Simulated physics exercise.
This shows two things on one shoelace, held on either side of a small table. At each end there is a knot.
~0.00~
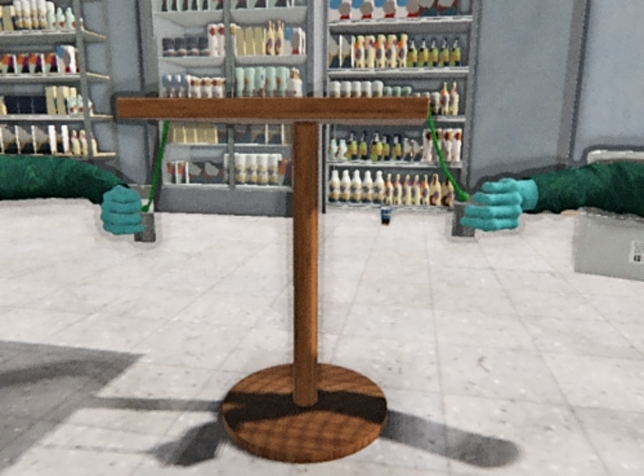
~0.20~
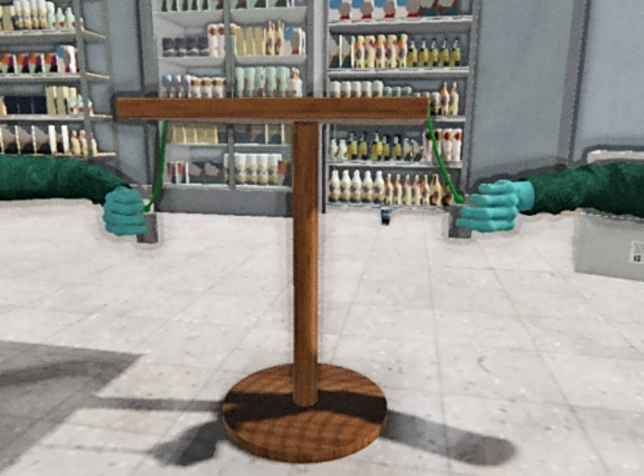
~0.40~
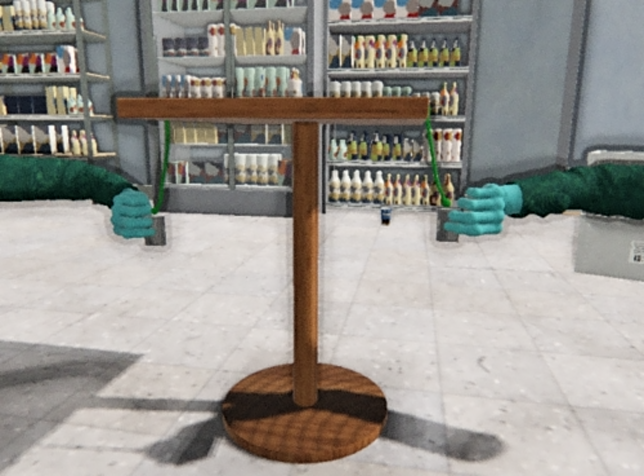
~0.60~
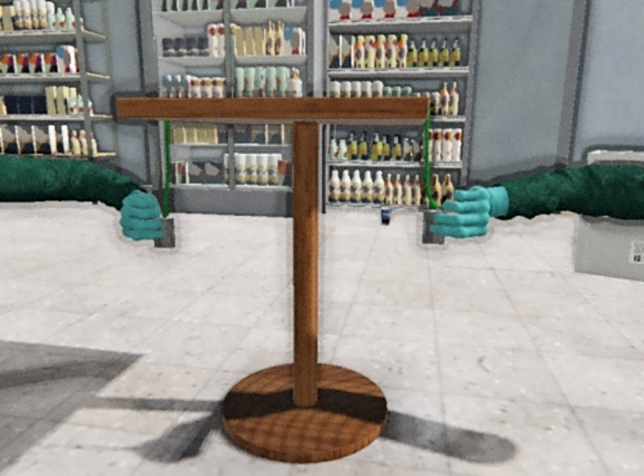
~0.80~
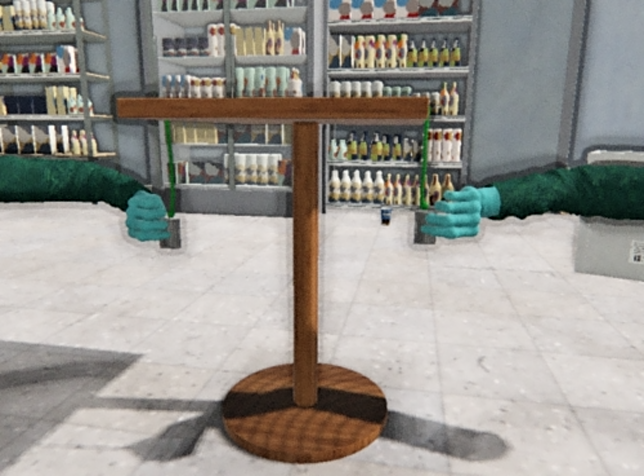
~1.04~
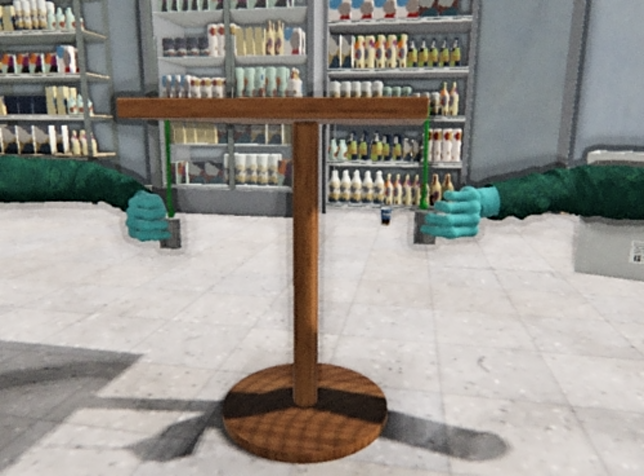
In a shop, two gloved hands holding small objects on green string move slightly inward beneath a wooden tabletop.
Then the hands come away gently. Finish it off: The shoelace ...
The shoelace stays at rest.
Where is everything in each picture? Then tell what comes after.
The first frame shows left matchbox (144, 228); right matchbox (464, 220); shoelace over the top (281, 103).
The second frame shows left matchbox (146, 228); right matchbox (461, 222).
The third frame shows left matchbox (155, 231); right matchbox (448, 225).
The fourth frame shows left matchbox (164, 233); right matchbox (434, 227).
The fifth frame shows left matchbox (170, 234); right matchbox (425, 228).
The sixth frame shows left matchbox (170, 234); right matchbox (425, 228); shoelace over the top (281, 103).
After 1.40 s, left matchbox hanging as before near (175, 235); right matchbox hanging as before near (419, 229).
After 1.98 s, left matchbox hanging as before near (171, 235); right matchbox hanging as before near (424, 229).
At rest, left matchbox hanging as before near (171, 235); right matchbox hanging as before near (424, 229). The shoelace stays as it is.
